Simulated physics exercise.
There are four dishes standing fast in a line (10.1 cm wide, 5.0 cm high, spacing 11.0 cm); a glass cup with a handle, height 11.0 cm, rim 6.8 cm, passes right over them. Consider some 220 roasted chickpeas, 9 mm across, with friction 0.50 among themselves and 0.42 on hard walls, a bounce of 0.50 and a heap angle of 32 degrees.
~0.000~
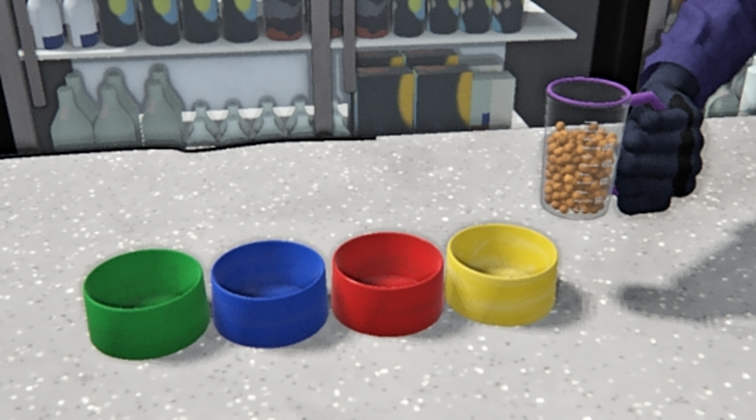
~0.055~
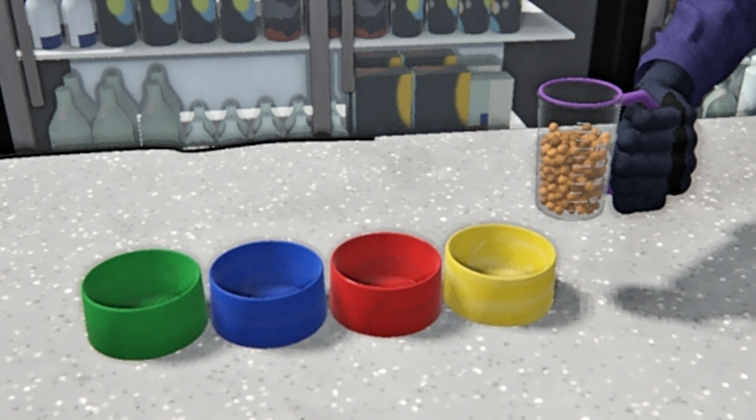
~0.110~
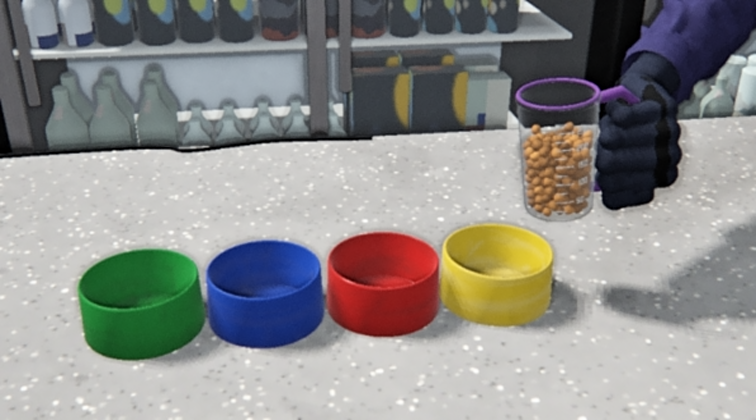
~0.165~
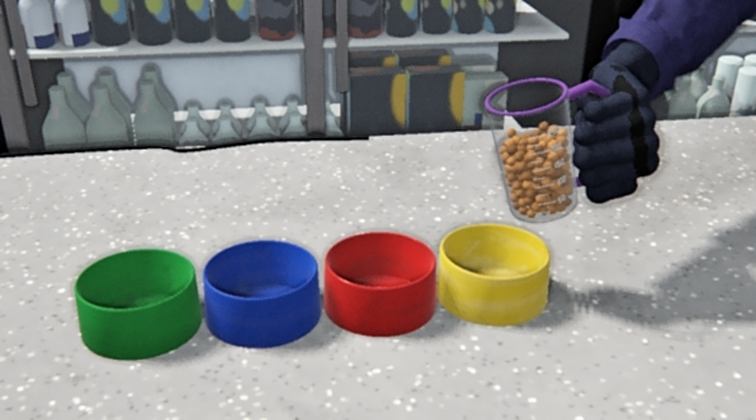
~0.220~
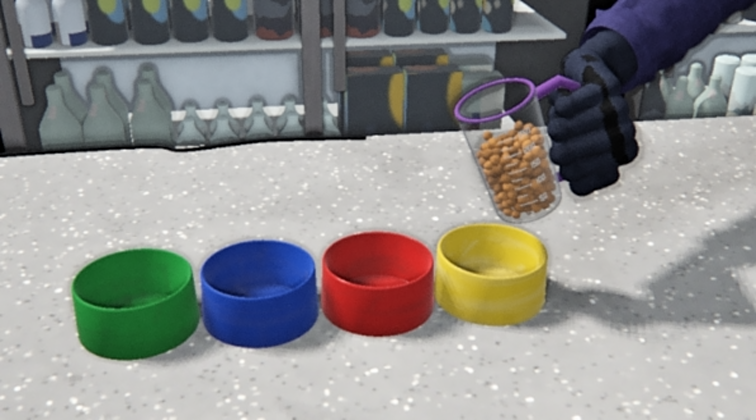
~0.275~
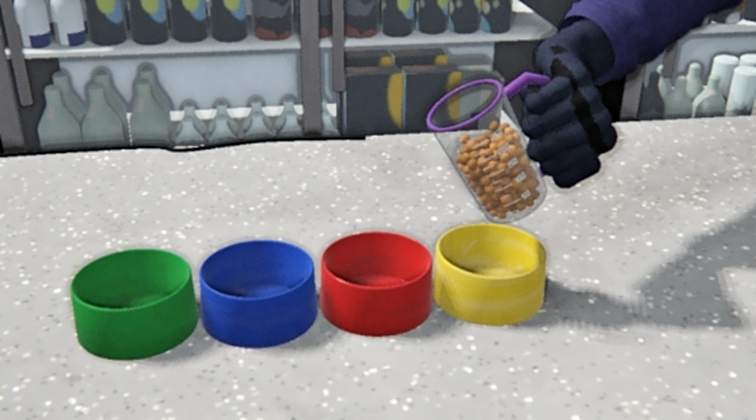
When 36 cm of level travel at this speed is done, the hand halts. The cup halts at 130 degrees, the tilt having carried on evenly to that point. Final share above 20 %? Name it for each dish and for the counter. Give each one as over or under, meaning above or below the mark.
Red: Under, blue: Under, green: Over, yellow: Under, counter: Under.
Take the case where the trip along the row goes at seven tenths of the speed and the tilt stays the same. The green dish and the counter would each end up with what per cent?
Result - green dish: 10; counter: 10.
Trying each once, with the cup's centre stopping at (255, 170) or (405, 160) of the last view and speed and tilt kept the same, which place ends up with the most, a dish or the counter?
Largest portions, in order: Green and red.
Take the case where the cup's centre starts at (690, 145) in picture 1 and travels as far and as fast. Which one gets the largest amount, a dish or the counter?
Blue.
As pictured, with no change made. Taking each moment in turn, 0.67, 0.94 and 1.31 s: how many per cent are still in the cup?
It goes roughly like this: 100, 95, 0 per cent.
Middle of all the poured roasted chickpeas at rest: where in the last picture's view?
Roughly pixel (123, 308).
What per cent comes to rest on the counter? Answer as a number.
I'd put it near 10 per cent.
After 0.67 s, tilt 84 degrees; cup holds 100 %.
After 0.94 s, tilt 121 degrees; cup holds 95 %, green 5 %.
Then, at 1.31 s, tilt 130 degrees; cup holds 0 %, green 90 %.
In the end, at 1.9 s, red 0 %, blue 0 %, green 90 %, yellow 0 %, counter 10 %.
